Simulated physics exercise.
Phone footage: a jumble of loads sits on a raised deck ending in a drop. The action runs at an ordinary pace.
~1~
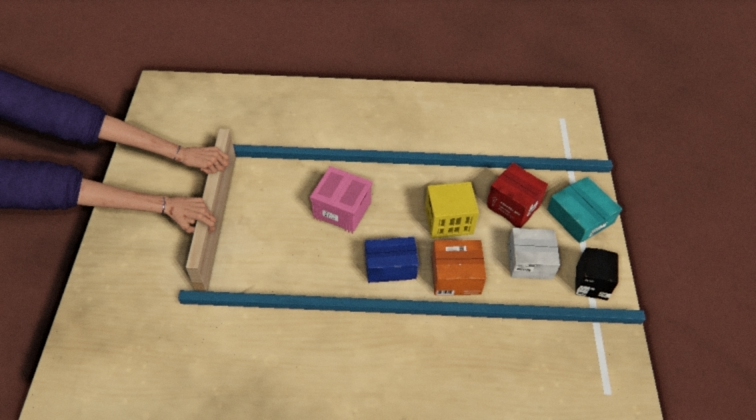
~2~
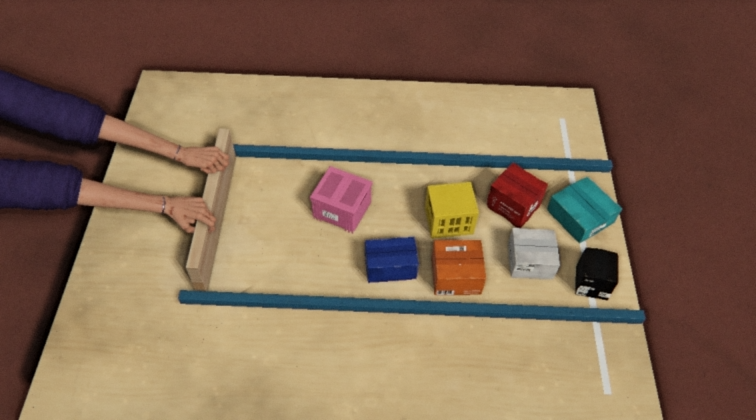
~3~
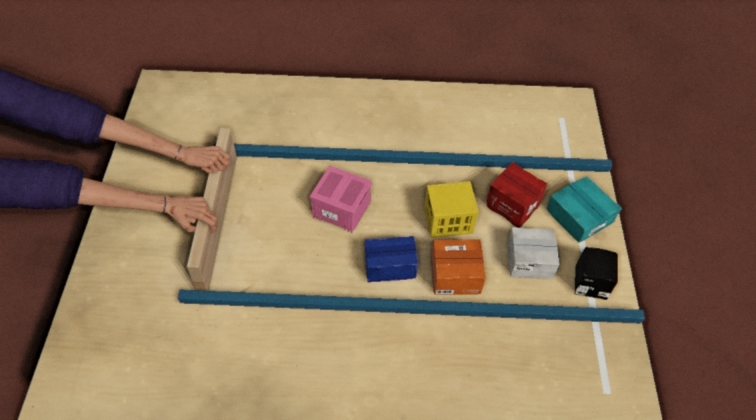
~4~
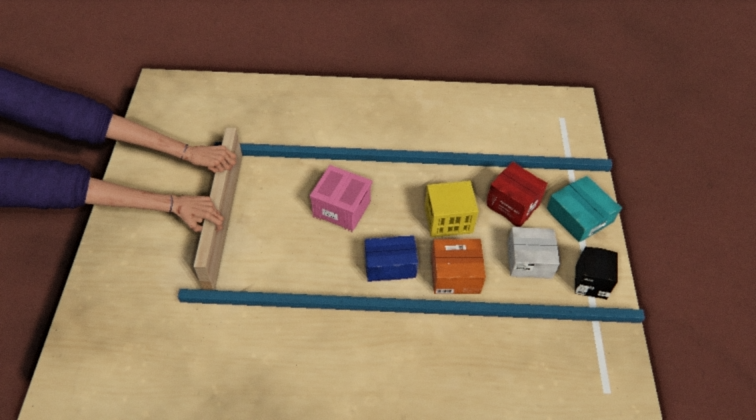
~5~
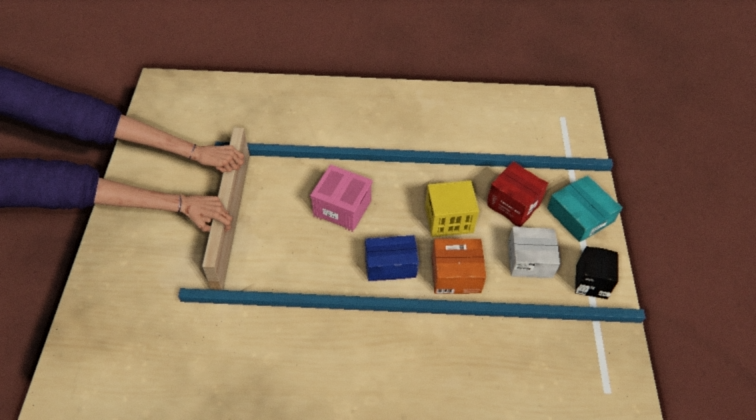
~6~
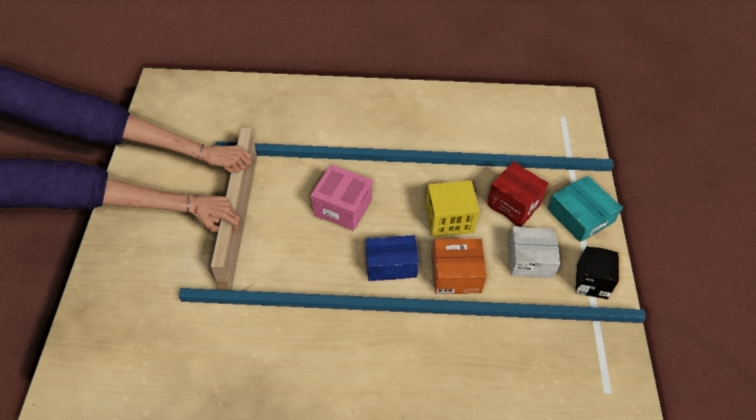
Two hands inching a wooden plank slightly rightward between blue rails on a wooden board, while eight colourful boxes sit still.
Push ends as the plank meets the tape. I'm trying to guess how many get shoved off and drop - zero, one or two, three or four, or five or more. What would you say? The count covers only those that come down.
In the end, the drop-off count sits at five or above.
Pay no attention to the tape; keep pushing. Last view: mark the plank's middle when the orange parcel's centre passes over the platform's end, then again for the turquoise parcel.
The middle is at (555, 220) when it's the orange parcel, and at (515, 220) when it's the turquoise parcel.
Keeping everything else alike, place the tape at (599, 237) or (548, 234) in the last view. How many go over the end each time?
The first try gives 6 and the second gives 3.
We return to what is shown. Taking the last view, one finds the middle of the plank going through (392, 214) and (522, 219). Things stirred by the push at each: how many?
The counts are 4 and 8.
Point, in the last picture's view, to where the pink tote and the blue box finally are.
Final spots - pink tote (606, 204), blue box (617, 271).
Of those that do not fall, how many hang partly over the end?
As for overhanging, the count is 2.
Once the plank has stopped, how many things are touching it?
Contact count: 2.
A little later, none off yet; turquoise parcel at rest near (584, 208); black parcel at rest near (597, 273); white parcel at rest near (533, 253).
Next, none off yet; turquoise parcel at rest near (586, 208); black parcel shifted about its own width near (627, 277); white parcel shifted about its own width near (585, 254).
When it is over, the number that fall off is five or more; down, yellow crate, orange parcel, red parcel, white parcel, black parcel and turquoise parcel.
